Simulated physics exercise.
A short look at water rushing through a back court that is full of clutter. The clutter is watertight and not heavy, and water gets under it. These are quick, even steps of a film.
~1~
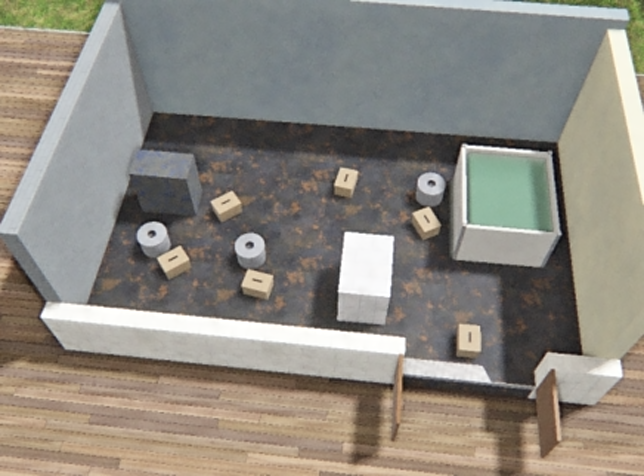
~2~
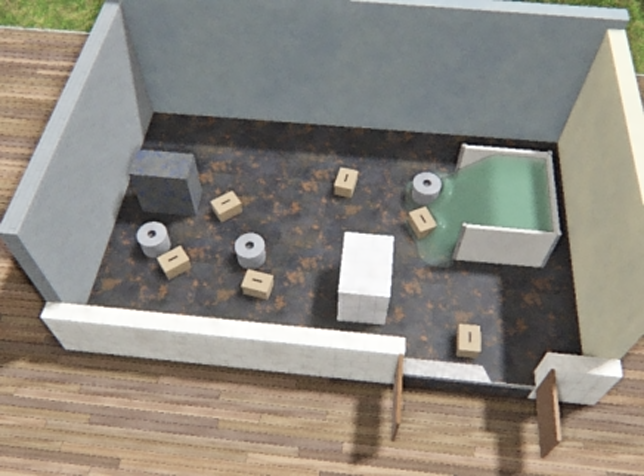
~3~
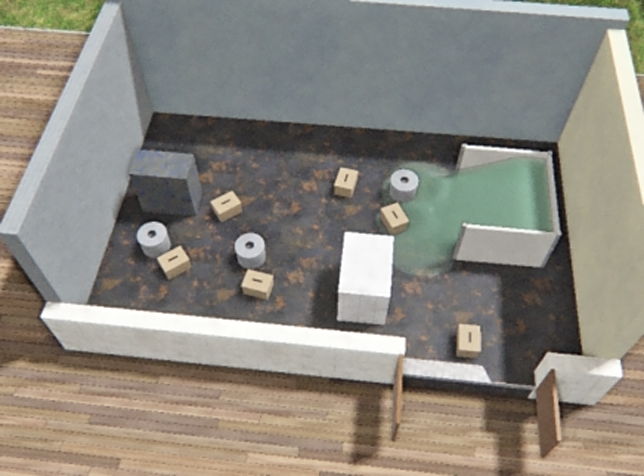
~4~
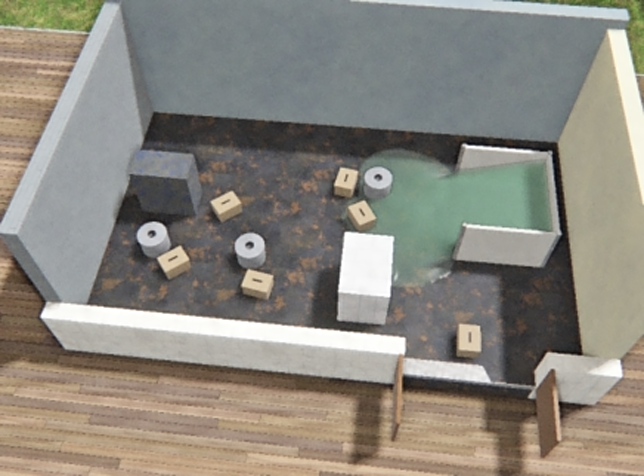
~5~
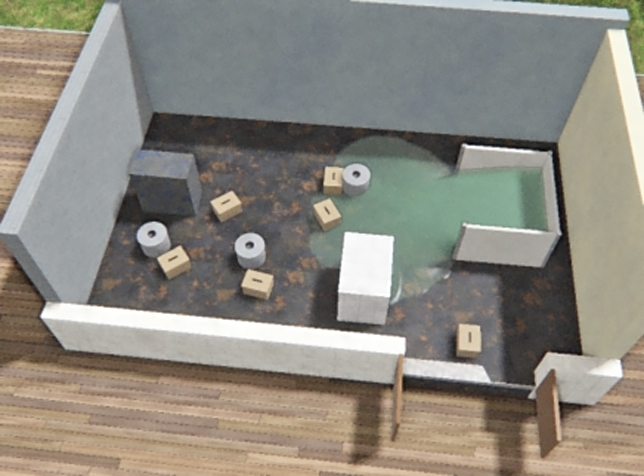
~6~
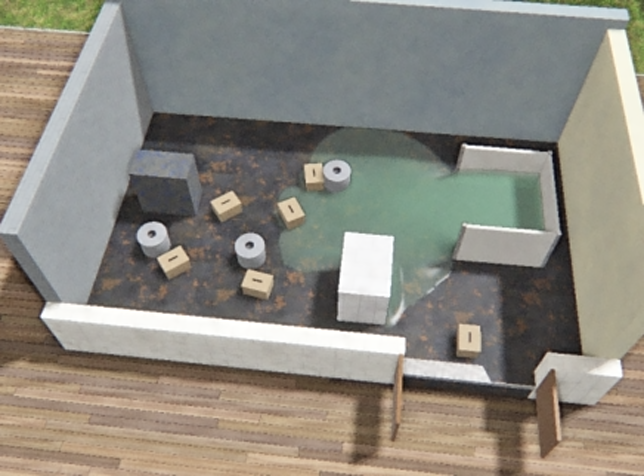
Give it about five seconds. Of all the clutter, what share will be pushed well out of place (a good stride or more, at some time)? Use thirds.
That comes to two thirds or more.
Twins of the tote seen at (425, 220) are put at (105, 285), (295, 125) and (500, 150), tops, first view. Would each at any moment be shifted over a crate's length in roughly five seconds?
One after the other: Pushed that far, moved that far, not that far.
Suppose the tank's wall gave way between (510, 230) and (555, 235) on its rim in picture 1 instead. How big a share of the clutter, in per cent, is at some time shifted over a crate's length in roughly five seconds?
Some 10 per cent.
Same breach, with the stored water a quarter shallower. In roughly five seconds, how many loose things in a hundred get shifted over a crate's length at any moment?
Roughly 90 per cent.
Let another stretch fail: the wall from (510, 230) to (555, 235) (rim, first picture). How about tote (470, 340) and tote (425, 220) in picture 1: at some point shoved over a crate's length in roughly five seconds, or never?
In turn: That far or more, under that.
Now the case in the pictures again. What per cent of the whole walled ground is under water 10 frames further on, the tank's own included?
Some 75 per cent.
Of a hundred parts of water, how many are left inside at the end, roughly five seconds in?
I make it 96 per cent.
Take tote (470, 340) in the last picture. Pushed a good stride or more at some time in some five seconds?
My call: Short of that.
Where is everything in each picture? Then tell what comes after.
A tote at (427, 219) rests on the ground; a tub at (432, 184) rests on the ground; 0 of 10 have shifted, in the first frame.
A tote at (423, 219), on the bottom, close to its start; a tub at (427, 183), on the bottom, close to its start; 2 of 10 have shifted, in the second frame.
A tote at (395, 215) rests on the ground, a stride from its start; a tub at (405, 180) rests on the ground, a stride from its start; 2 of 10 have shifted, in the third frame.
A tote at (362, 213) rests on the ground, a stride from its start; a tub at (378, 178), on the bottom, a stride from its start; 2 of 10 have shifted, in the fourth frame.
A tote at (327, 211), on the bottom, far from its start; a tub at (357, 175), on the bottom, a stride from its start; 3 of 10 have shifted, in the fifth frame.
A tote at (291, 209) rests on the ground, far from its start; a tub at (337, 171) rests on the ground, far from its start; 3 of 10 have shifted, in the sixth frame.
A moment on, 3 of 10 are well off their spots; 0 afloat.
Next, 9 of 10 are well off their spots; 6 afloat.
Later, 8 of 10 are well off their spots; 8 afloat.
In the end, 8 of 10 are well off their spots, and 9 have been at some point; 9 afloat.
